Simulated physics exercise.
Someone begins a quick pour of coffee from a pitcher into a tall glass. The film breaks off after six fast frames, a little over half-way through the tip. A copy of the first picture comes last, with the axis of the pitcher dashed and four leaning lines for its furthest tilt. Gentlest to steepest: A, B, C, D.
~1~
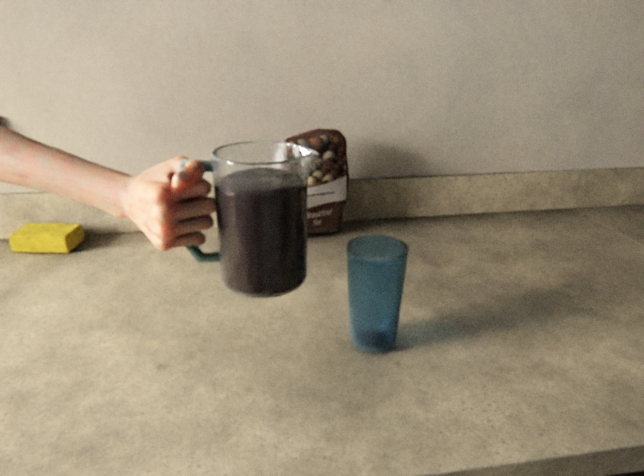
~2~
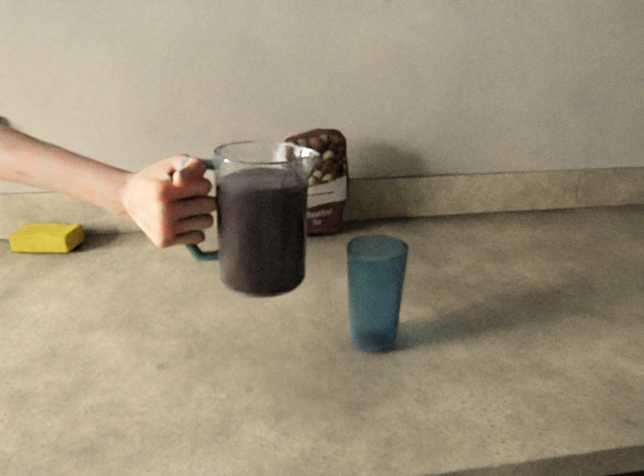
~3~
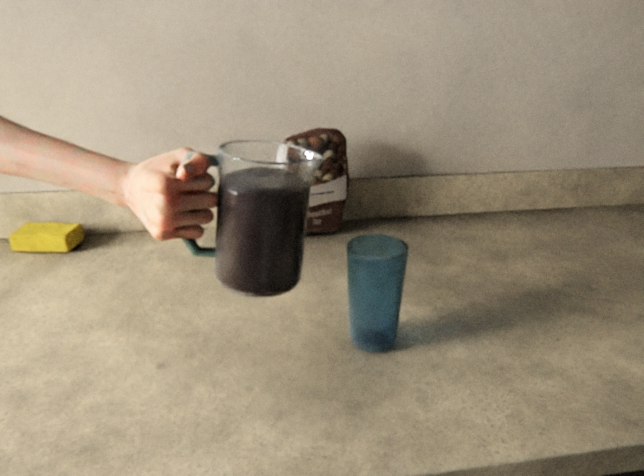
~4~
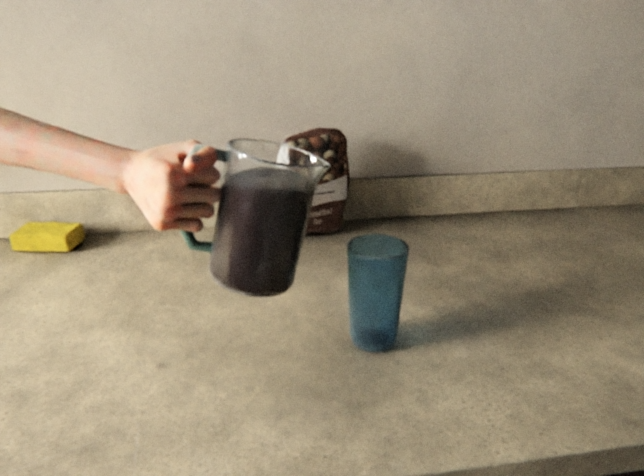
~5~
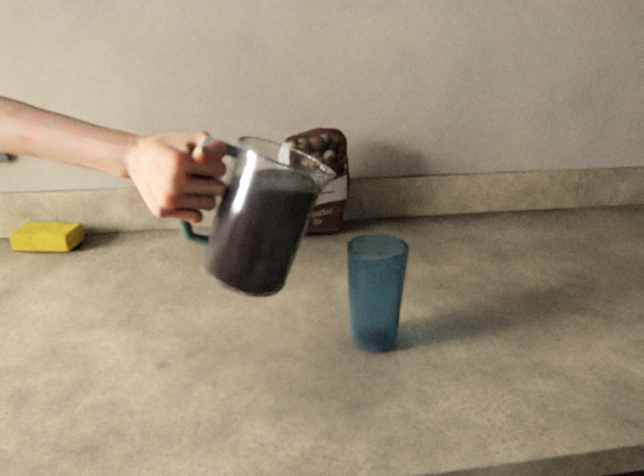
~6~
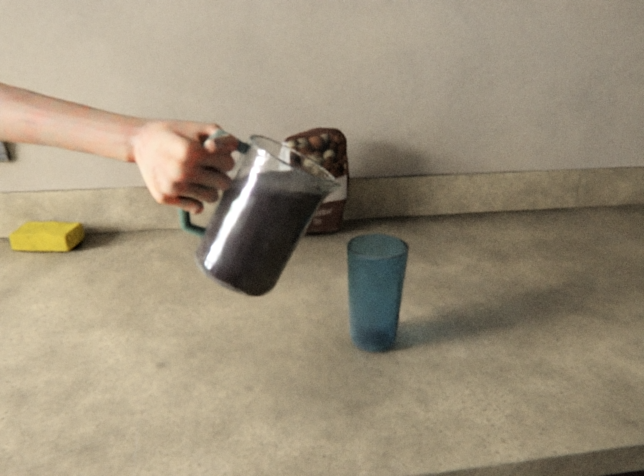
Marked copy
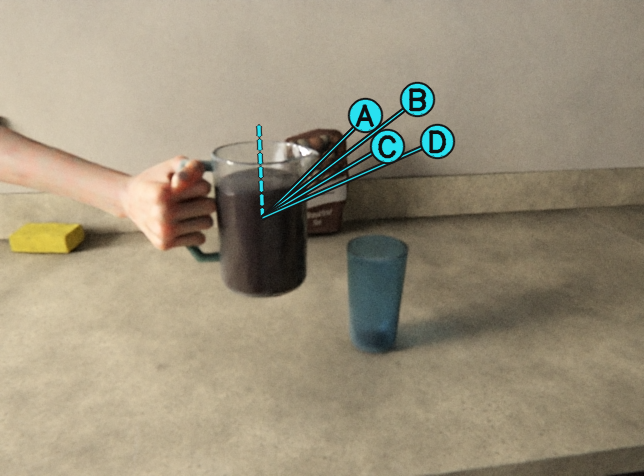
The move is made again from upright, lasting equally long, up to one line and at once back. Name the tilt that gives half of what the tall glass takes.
The best tilt is C.
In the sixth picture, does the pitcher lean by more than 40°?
No, it does not.
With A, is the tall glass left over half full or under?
Under.
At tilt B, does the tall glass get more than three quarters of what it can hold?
No.
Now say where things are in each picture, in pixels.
The first picture shows upright, lip at (316, 153); rim of the tall glass round (378, 246); nothing has left yet.
The second picture shows upright, lip at (317, 154); nothing has left yet.
The third picture shows tipped about 6°, lip at (322, 158); nothing has left yet.
The fourth picture shows tipped about 12°, lip at (328, 164); nothing has left yet.
The fifth picture shows tipped about 20°, lip at (334, 173); nothing has left yet.
The sixth picture shows tipped about 28°, lip at (339, 183); nothing has left yet.
On the marked copy, A at (354, 128); B at (403, 109); C at (371, 153); D at (421, 147).
With A, the tall glass ends with about 19 % of what it can hold.
With B, the tall glass ends with about 32 % of what it can hold.
With C, the tall glass ends with about 48 % of what it can hold.
With D, the tall glass ends with about 66 % of what it can hold.
